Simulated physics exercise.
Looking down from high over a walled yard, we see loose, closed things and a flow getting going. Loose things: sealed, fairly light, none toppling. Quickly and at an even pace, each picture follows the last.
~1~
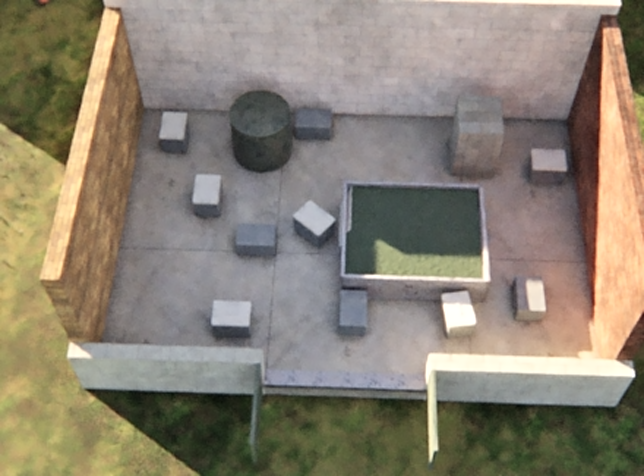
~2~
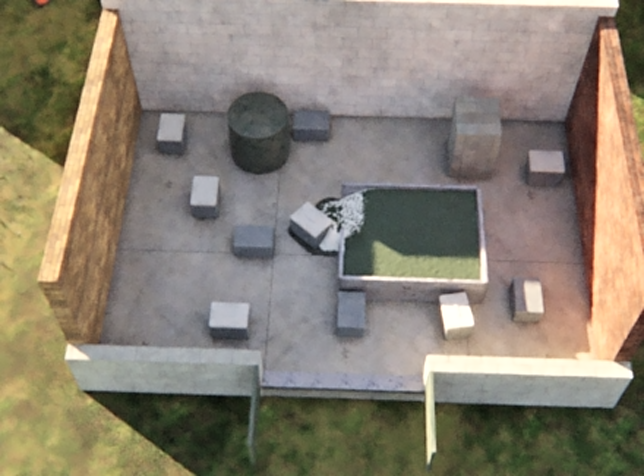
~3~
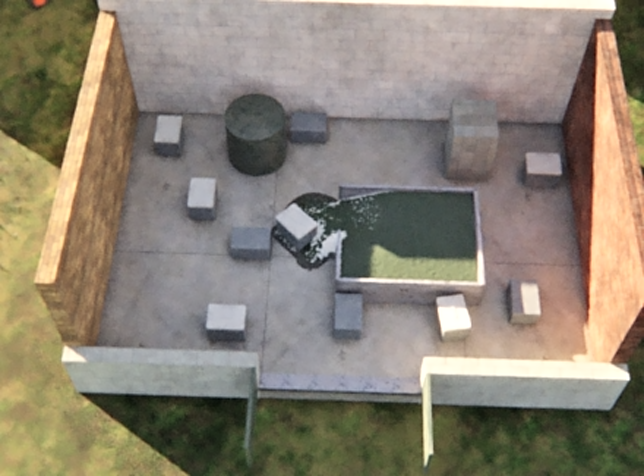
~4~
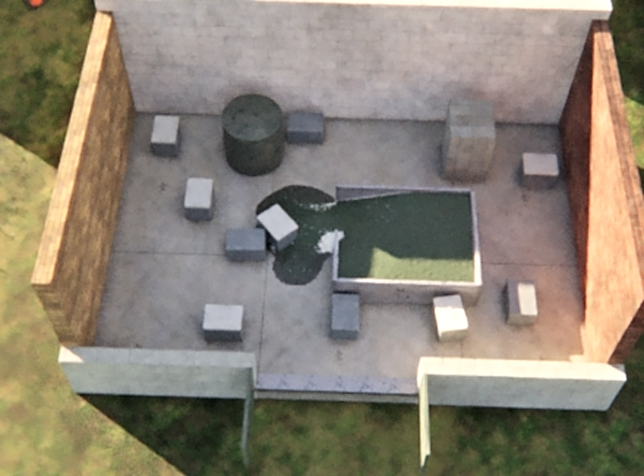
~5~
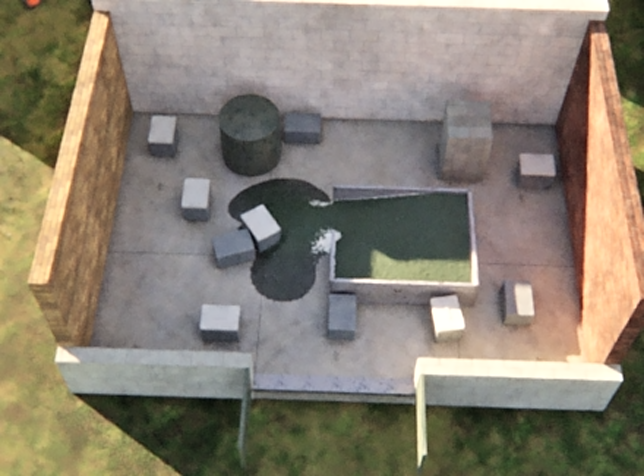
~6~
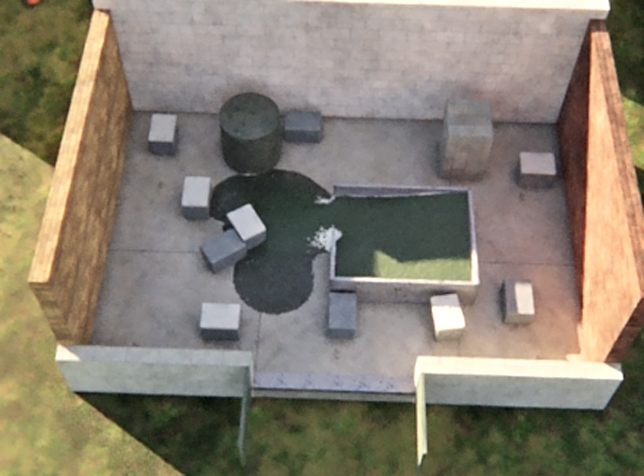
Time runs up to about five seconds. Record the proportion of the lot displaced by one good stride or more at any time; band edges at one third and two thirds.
The portion knocked well out of place is a third to two thirds.
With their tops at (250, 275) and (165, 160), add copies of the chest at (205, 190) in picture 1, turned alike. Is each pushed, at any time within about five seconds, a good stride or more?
The first came up short, and the other did it.
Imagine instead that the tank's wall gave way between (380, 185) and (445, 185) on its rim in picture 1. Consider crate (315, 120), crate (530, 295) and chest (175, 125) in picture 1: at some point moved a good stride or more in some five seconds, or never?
As listed: Pushed that far, less than that, swept aside.
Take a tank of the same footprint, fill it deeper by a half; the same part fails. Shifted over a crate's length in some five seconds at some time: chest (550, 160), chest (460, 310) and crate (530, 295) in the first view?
Respectively, never gets that far, never gets that far, never gets that far.
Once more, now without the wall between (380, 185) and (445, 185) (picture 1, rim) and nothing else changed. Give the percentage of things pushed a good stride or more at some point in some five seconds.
Around 40 per cent.
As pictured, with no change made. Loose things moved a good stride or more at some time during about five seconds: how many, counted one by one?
Number: 4.
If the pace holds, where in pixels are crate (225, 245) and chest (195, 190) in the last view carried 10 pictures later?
Roughly (107, 288), then (123, 190).
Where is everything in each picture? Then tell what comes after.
The first picture shows a chest at (314, 217), on the bottom; a crate at (256, 234) rests on the ground; 0 of 10 have shifted.
The second picture shows a chest at (311, 219) rests on the ground; a crate at (254, 236), on the bottom; 0 of 10 have shifted.
The third picture shows a chest at (296, 220) rests on the ground, close to its start; a crate at (251, 238) rests on the ground; 1 of 10 have shifted.
The fourth picture shows a chest at (277, 221) rests on the ground, a stride from its start; a crate at (246, 239), on the bottom, close to its start; 1 of 10 have shifted.
The fifth picture shows a chest at (260, 222) rests on the ground, a stride from its start; a crate at (233, 243), on the bottom, close to its start; 2 of 10 have shifted.
The sixth picture shows a chest at (246, 221) rests on the ground, a stride from its start; a crate at (223, 245) rests on the ground, a stride from its start; 2 of 10 have shifted.
A moment on, 2 of 10 are well off their spots; 0 afloat.
Next, 3 of 10 are well off their spots; 1 afloat.
Later, 3 of 10 are well off their spots; 4 afloat.
In the end, 4 of 10 are well off their spots, and 4 have been at some point; 5 afloat.
